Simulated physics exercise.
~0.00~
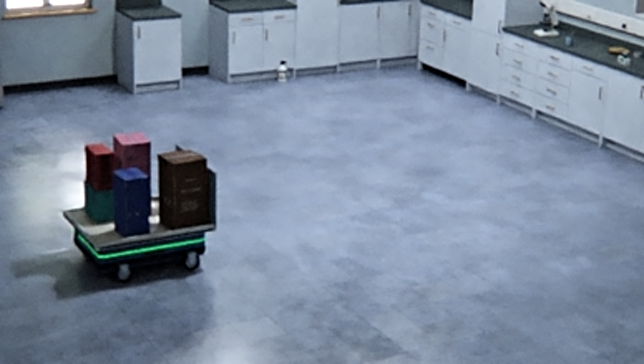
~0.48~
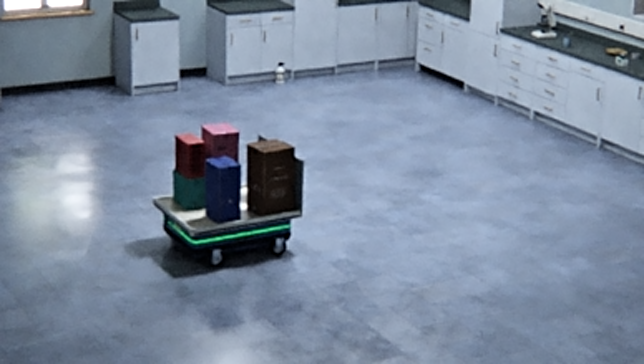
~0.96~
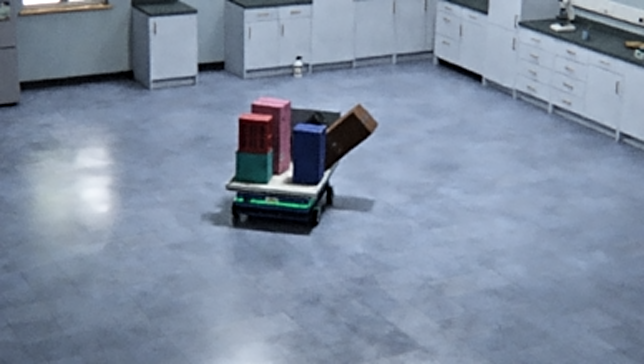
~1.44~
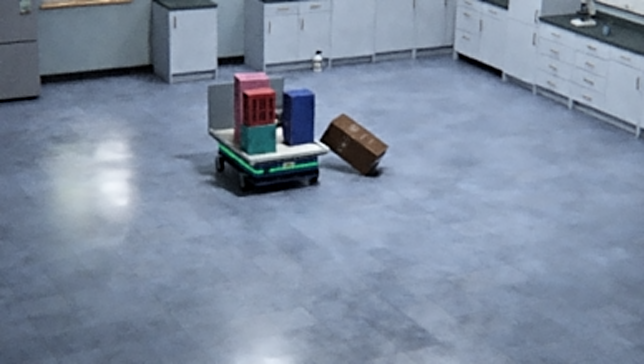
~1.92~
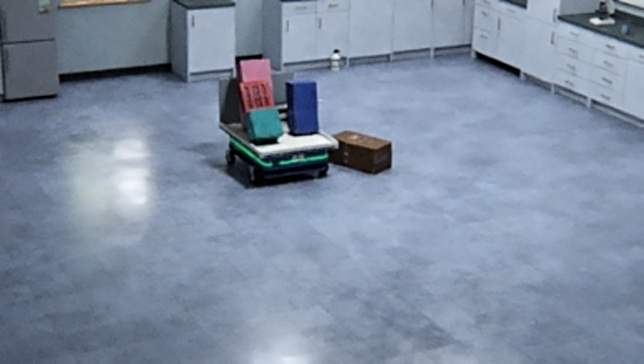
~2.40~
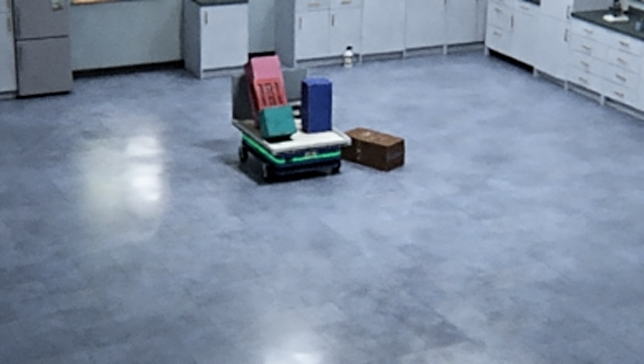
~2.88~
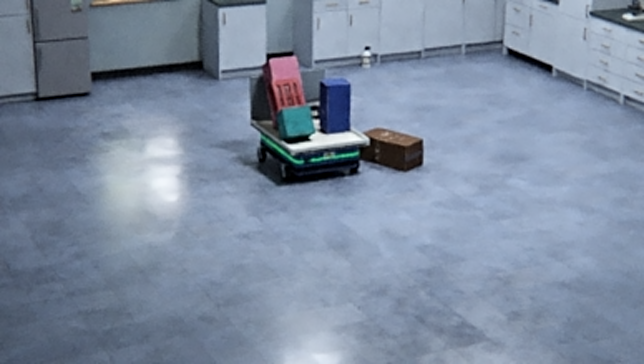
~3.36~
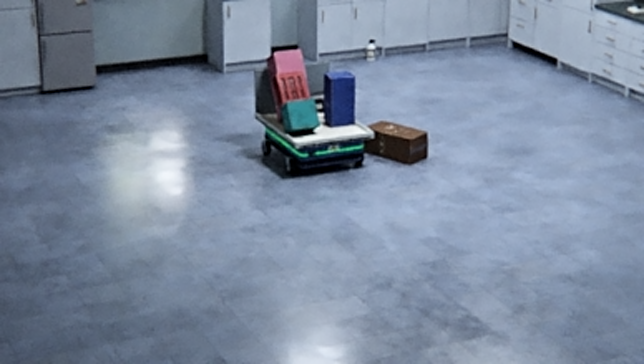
In a room lined with cabinets, a powered cart carrying colourful boxes rolled right, then curved away toward the cabinets, and a brown box tipped off onto the floor; the cart stopped beside it with the red, pink and turquoise ones leaning.
